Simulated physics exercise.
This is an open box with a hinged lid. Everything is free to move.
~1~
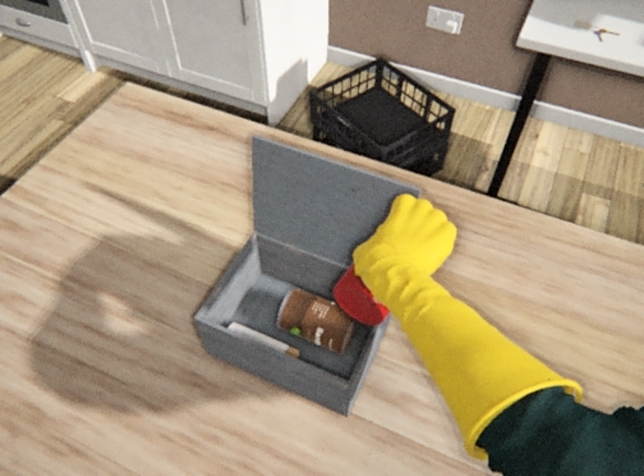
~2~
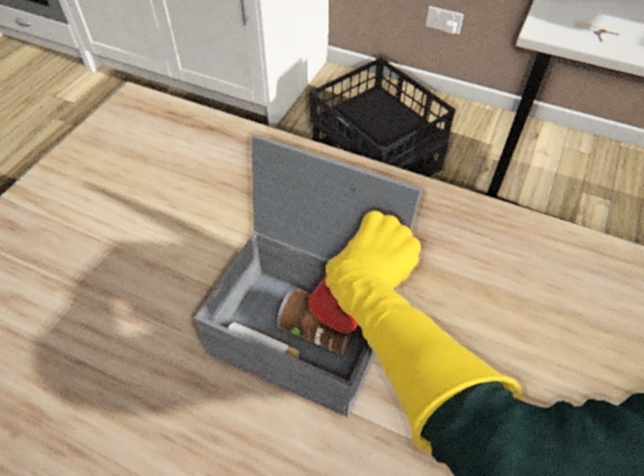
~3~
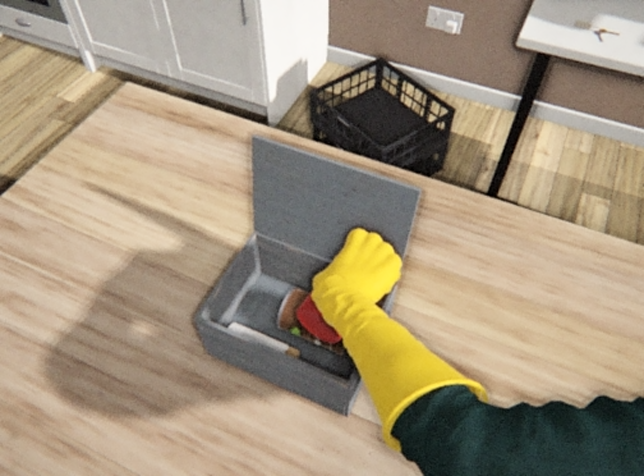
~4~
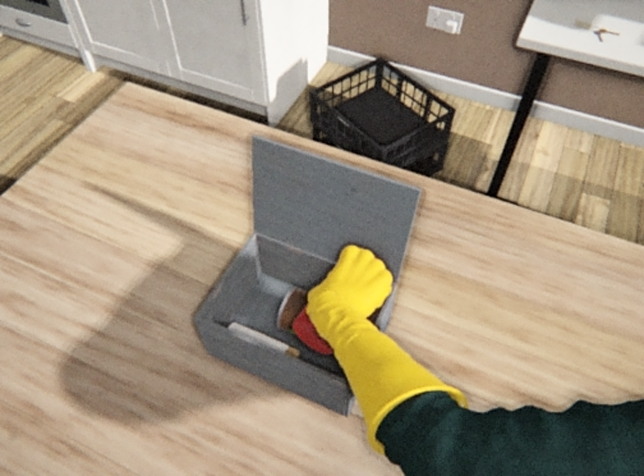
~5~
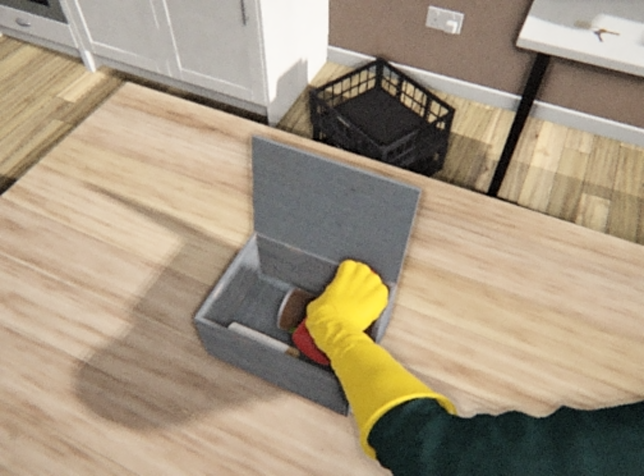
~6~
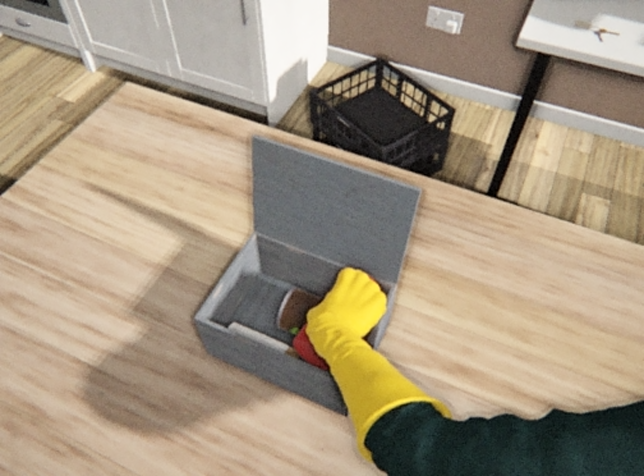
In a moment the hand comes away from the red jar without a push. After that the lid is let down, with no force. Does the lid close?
It will not close.
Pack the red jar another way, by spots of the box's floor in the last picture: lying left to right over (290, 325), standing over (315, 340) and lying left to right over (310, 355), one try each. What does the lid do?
First try: It closes; second try: It will not close; third try: It sits on the rim.
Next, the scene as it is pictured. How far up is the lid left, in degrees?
Some 16° above the rim.
Then, 1.30 s later than the last frame, lid 78° above the rim; red jar moved about its own width near (316, 352); brown tin moved a little.
Then, 2.00 s later than the last frame, lid 21° above the rim; red jar moved about its own width near (316, 352); brown tin moved a little.
When it is over, lid 15° above the rim; moved from the start, red jar; the other 2 as before. End places, in pixels of the last picture, red jar near (316, 353).
